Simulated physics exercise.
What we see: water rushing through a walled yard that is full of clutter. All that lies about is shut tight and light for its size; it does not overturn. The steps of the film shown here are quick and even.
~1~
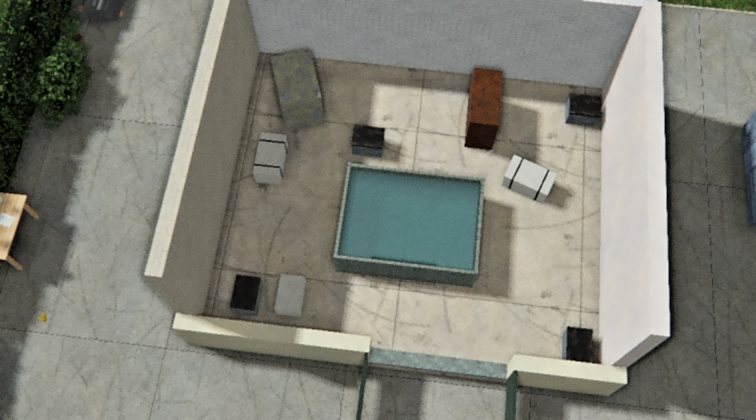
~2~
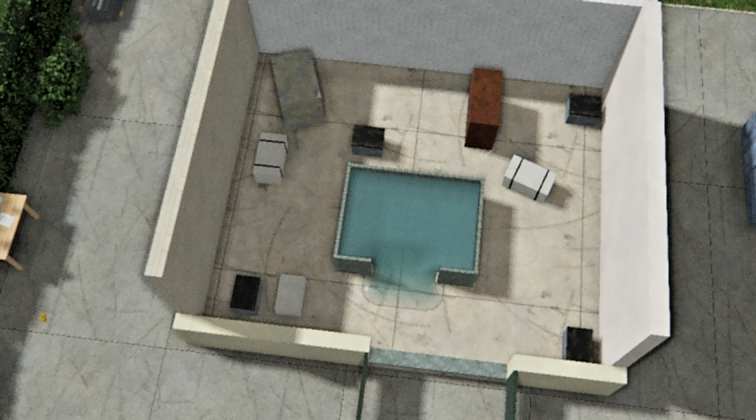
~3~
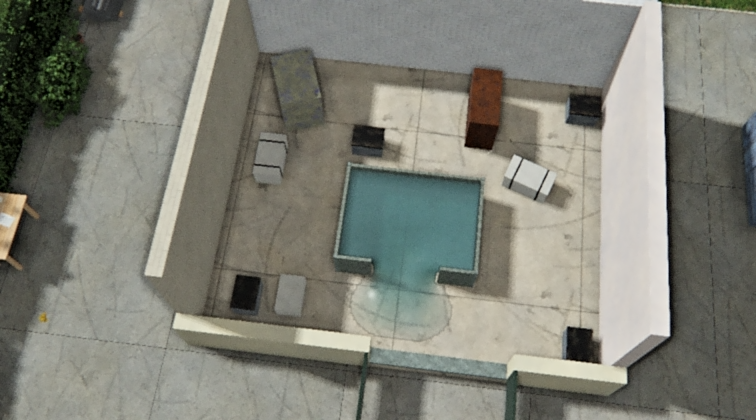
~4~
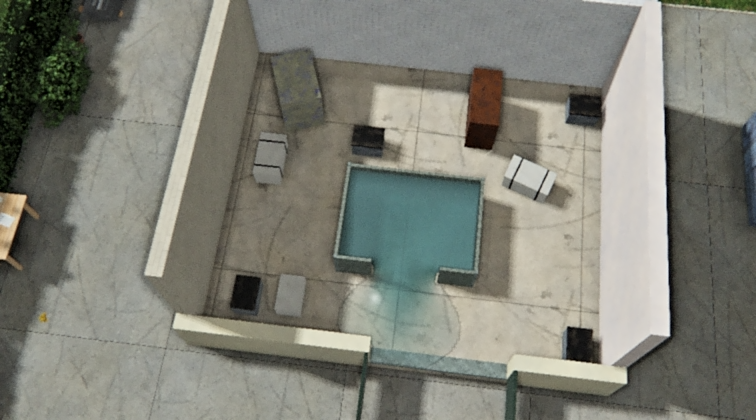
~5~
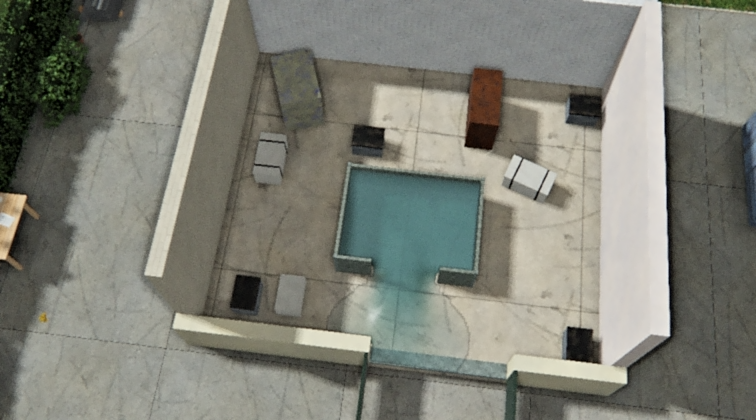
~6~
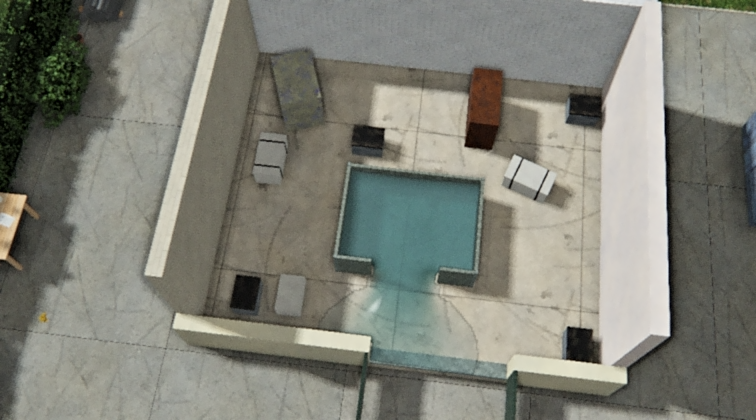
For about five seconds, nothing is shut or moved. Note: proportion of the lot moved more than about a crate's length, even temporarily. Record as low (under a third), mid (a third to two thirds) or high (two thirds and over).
Low.
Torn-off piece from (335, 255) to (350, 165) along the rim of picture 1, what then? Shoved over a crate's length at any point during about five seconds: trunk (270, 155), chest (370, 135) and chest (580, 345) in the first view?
In turn: Moved that far, moved that far, stayed within it.
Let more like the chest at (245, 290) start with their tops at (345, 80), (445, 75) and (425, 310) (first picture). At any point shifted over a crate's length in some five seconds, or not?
Copy one: Barely shifts; copy two: Barely shifts; copy three: Slides well clear.
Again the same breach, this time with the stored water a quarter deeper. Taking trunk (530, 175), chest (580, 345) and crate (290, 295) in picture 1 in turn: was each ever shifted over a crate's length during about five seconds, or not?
Note, in sequence: Within that / within that / past that mark.
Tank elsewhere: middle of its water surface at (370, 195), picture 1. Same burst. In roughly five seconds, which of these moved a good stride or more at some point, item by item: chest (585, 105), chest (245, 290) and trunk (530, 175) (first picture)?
Taking them in order, fell short, went past that, fell short.
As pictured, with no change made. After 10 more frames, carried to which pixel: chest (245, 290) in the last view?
Roughly at pixel (225, 268).
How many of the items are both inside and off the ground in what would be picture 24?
I get 1.
A moment on, 0 of 7 are well off their spots; 0 afloat.
Next, 1 of 7 are well off their spots; 0 afloat.
Later, 1 of 7 are well off their spots; 1 afloat.
In the end, 1 of 7 are well off their spots, and 1 have been at some point; 1 afloat.
